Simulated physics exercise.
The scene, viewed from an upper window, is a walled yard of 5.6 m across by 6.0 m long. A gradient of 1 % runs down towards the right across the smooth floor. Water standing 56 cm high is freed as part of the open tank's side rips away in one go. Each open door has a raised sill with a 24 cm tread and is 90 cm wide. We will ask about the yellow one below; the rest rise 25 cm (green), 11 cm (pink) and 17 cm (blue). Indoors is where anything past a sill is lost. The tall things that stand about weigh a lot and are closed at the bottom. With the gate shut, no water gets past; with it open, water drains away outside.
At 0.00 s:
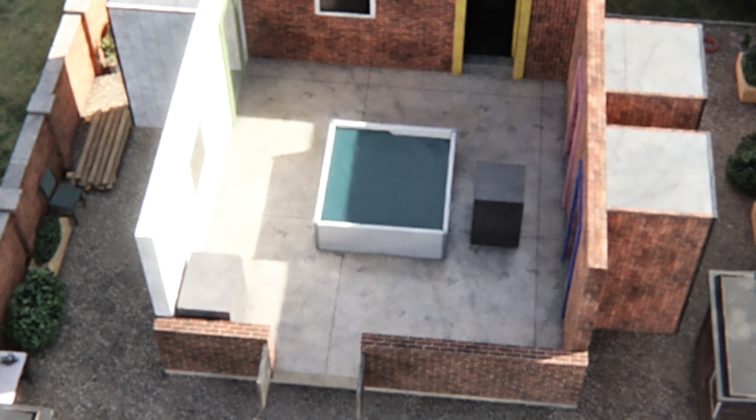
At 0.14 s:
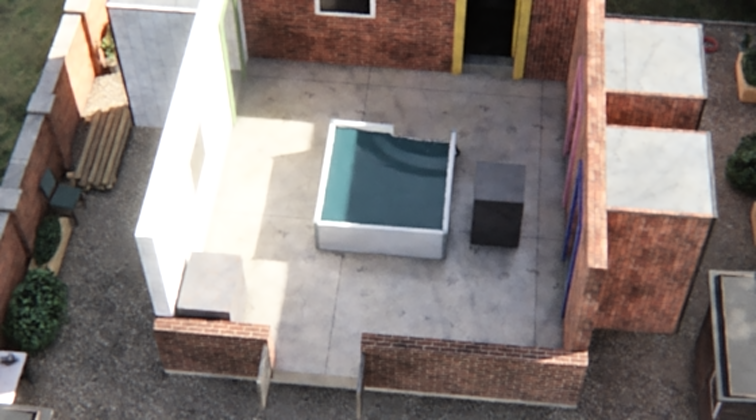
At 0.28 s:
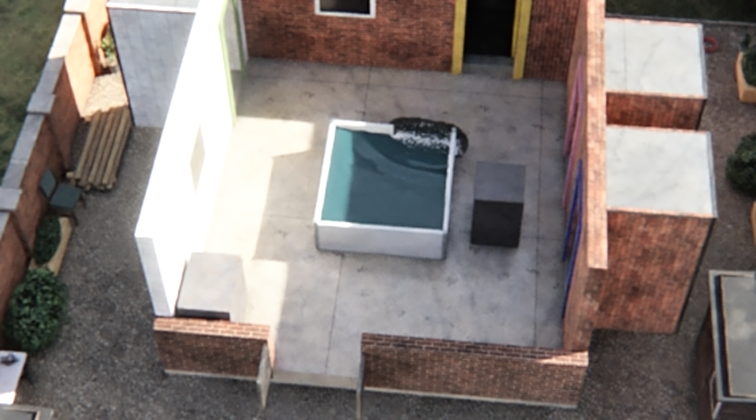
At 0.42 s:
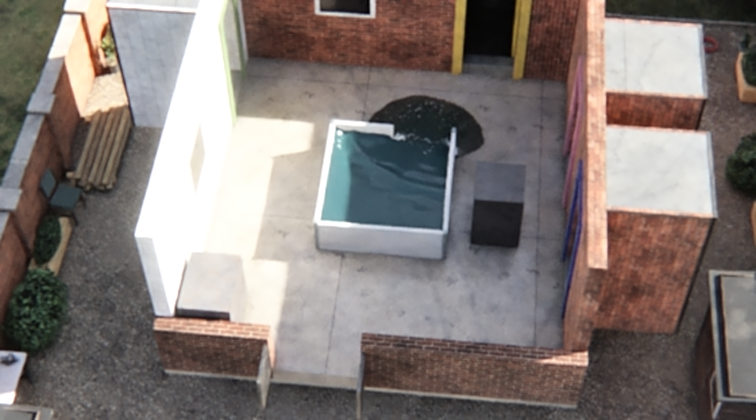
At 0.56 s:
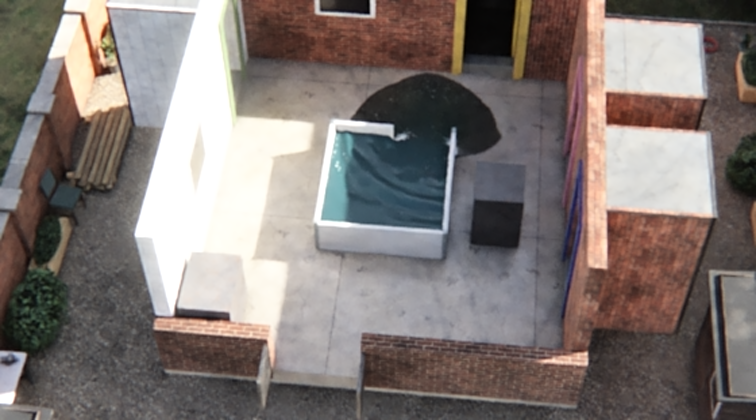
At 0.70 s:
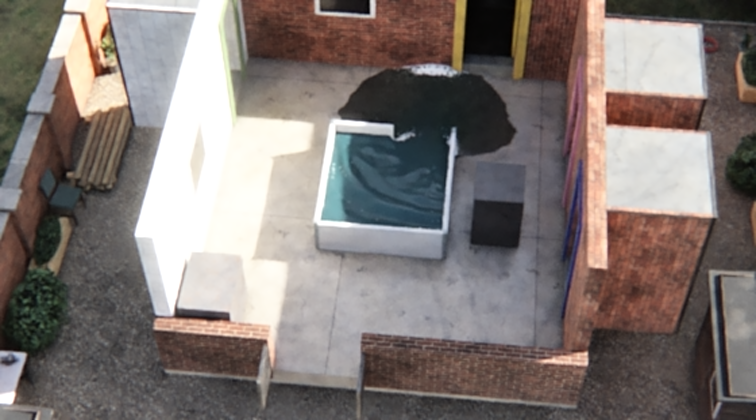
Dark water pouring from the broken far corner of a square open tank, spreading across a pale, brick-walled yard floor.
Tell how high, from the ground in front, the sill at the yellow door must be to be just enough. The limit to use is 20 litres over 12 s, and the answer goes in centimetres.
It must be about 22 cm high.
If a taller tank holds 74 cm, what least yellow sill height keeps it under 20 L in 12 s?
Something near 30 cm should do.
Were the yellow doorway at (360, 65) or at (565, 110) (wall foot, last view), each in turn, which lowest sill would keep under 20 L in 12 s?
Roughly 11.0 cm, then roughly 27 cm.
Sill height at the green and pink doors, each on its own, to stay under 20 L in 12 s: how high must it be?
About 10.0 cm at green and 5.5 cm at pink.
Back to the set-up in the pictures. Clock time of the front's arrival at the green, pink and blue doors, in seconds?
The green door at 2.4 seconds, the pink door at 2.4 seconds, the blue door at 3.2 seconds.
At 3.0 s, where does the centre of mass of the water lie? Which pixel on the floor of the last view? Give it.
Centre of mass: About (415, 150) px.
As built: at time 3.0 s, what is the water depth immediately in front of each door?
Green door 16 cm, pink door 6 cm, blue door 0 cm, yellow door 20 cm.
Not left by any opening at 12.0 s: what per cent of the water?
About 90 in every hundred.
After 1.4 s water covers 20 % of the floor, deepest (34 cm) near (424, 151); 27 cm at the yellow door, 0 litres in over its 25 cm sill.
After 3.0 s water covers 40 % of the floor, deepest (32 cm) near (557, 83); 20 cm at the yellow door, 7 litres in over its 25 cm sill.
After 12.0 s water covers 100 % of the floor, deepest (14 cm) near (564, 298); 8 cm at the yellow door, 7 litres in over its 25 cm sill.
At the yellow door as built, the water arrived by 0.8 s and peaked near 28 cm at 1.6 s.
Run again over the same 12 s with other heights there, 39 litres in over 19 cm, 5 litres over 26 cm. The limit of 20 litres is kept from about 22 cm up.
